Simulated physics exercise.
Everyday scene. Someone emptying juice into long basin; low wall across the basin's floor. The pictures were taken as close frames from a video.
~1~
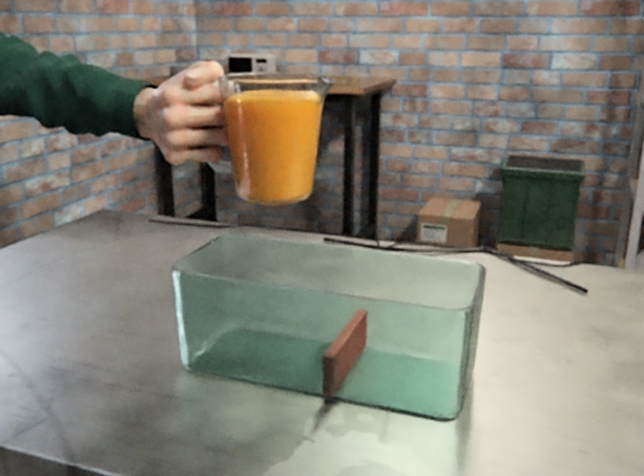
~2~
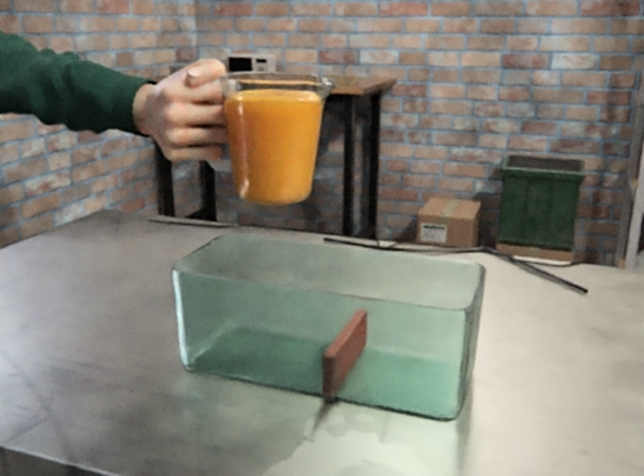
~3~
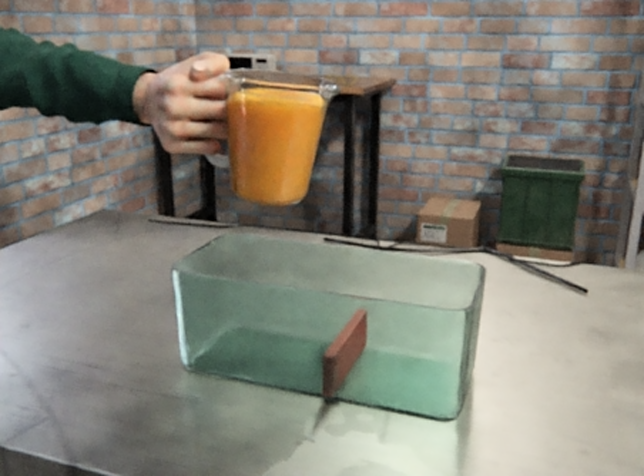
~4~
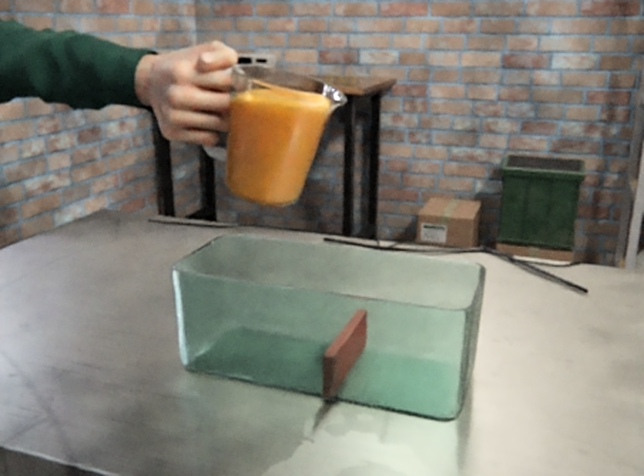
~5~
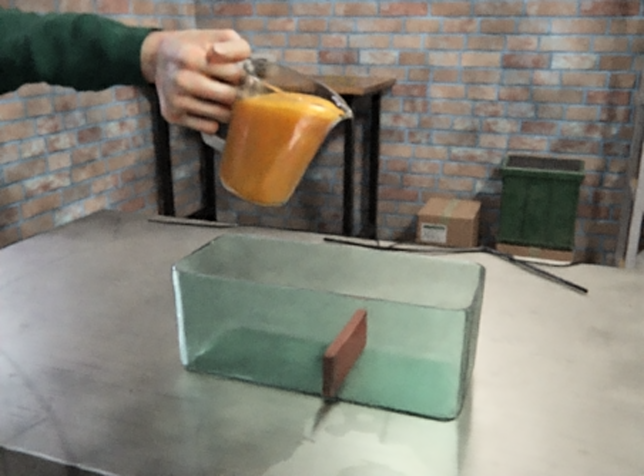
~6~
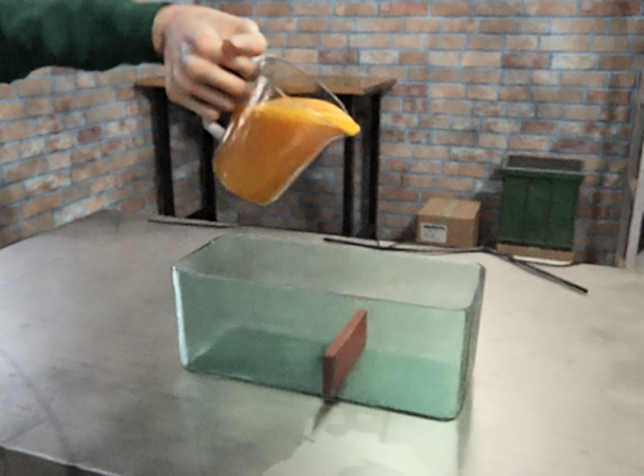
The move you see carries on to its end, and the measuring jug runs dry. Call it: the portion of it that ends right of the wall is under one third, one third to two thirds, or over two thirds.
Over two thirds.
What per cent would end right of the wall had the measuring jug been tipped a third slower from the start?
Close to 90 out of every hundred.
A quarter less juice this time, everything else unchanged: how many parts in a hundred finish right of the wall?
Best guess: Around 80 %.
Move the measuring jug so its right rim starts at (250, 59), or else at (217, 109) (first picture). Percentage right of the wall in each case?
About 5 and 5 per cent.
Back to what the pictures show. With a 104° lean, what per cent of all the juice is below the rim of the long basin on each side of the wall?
0 % left, 30 % right.
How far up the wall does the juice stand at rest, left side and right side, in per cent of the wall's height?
On the left roughly 10, on the right roughly 70.
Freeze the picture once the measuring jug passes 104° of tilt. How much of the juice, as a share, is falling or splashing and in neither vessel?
That comes to near 25 percent.
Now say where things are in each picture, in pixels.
In the first picture, it leans 0°; its right rim is at (334, 81); the juice meets the walls at (233, 94) and (321, 98); the long basin's rim runs from (198, 251) to (479, 288); the wall's top is at (347, 332).
In the second picture, it leans 2°; its right rim is at (336, 83); the juice meets the walls at (234, 93) and (322, 99).
In the third picture, it leans 6°; its right rim is at (340, 89); the juice meets the walls at (237, 91) and (325, 101).
In the fourth picture, it leans 14°; its right rim is at (346, 100); the juice meets the walls at (241, 93) and (331, 104).
In the fifth picture, it leans 24°; its right rim is at (351, 115); the juice meets the walls at (244, 100) and (343, 110).
In the sixth picture, it leans 36°; its right rim is at (354, 134); the juice meets the walls at (240, 117) and (347, 120); 1 per cent is over the edge.
A moment on, the measuring jug is tipped right over and 44 per cent is still to pour, 0 is left of the wall and 30 right of it.
Next, the measuring jug is tipped right over and 3 per cent is still to pour, 10 is left of the wall and 81 right of it.
Then the measuring jug is tipped right over and 0 per cent is still to pour, 14 is left of the wall and 84 right of it.
Later the measuring jug is tipped right over and 0 per cent is still to pour, 14 is left of the wall and 84 right of it.
Finally, 14 per cent lies left of the wall, 84 right of it and 2 outside.
